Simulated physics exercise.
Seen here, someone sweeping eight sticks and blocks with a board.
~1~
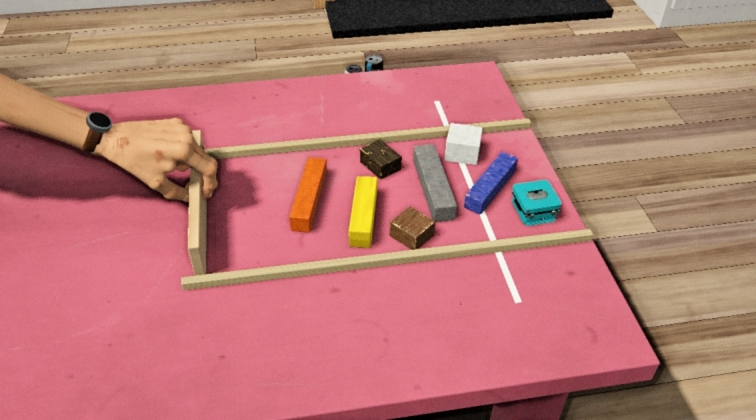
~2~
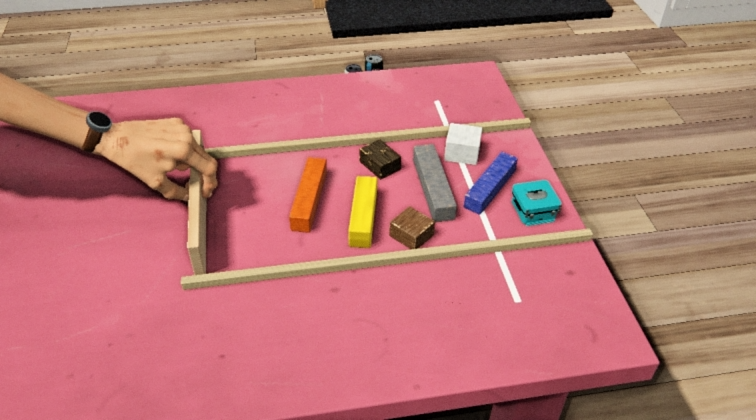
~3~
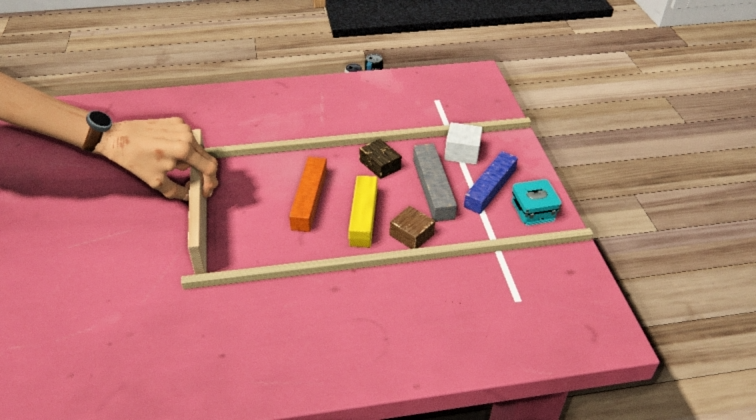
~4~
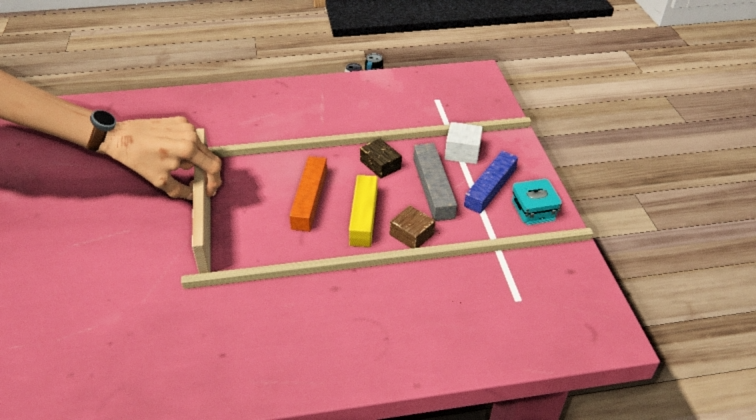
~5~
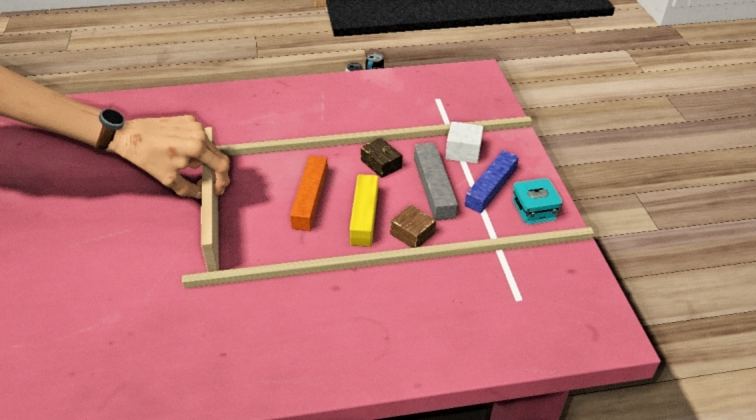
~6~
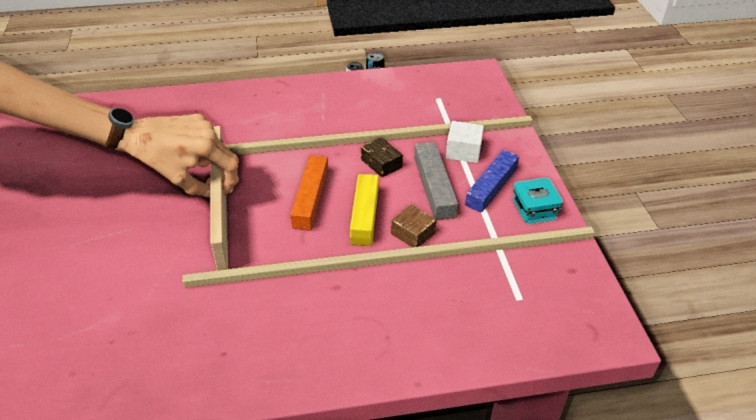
On a pink tabletop above a wood-plank floor, seen from above at an angle by a still camera, two pale wooden rails run left to right. Between them lie orange and yellow bars, black and brown blocks, a gray bar, and, near a white tape line at right, a white block, blue bar and turquoise case. A watch-wearing hand at left holds an upright board, first nearly still, then slides it slightly right, touching none of the objects.
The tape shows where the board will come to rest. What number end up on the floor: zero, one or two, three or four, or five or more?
Outcome: The number that fall off is one or two.
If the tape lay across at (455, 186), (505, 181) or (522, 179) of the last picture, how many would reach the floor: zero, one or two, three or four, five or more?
Taking them in turn, none at all; three to four; 5 or more.
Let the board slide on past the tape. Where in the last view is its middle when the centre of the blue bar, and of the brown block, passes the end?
Near (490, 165) and (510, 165).
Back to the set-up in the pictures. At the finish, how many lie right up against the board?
That makes 1.
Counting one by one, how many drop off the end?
Fallen: 1.
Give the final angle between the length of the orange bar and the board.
About 0°.
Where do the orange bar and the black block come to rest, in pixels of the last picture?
The orange bar stops around (481, 173); the black block around (491, 146).
Early on, none off yet; turquoise case at rest near (536, 201); blue bar at rest near (493, 180); white block at rest near (465, 142).
A while later, none off yet; turquoise case travelled a little near (549, 202); blue bar travelled a little near (517, 175); white block travelled about its own width near (502, 133).
Finally, the number that fall off is one or two; lost, turquoise case.
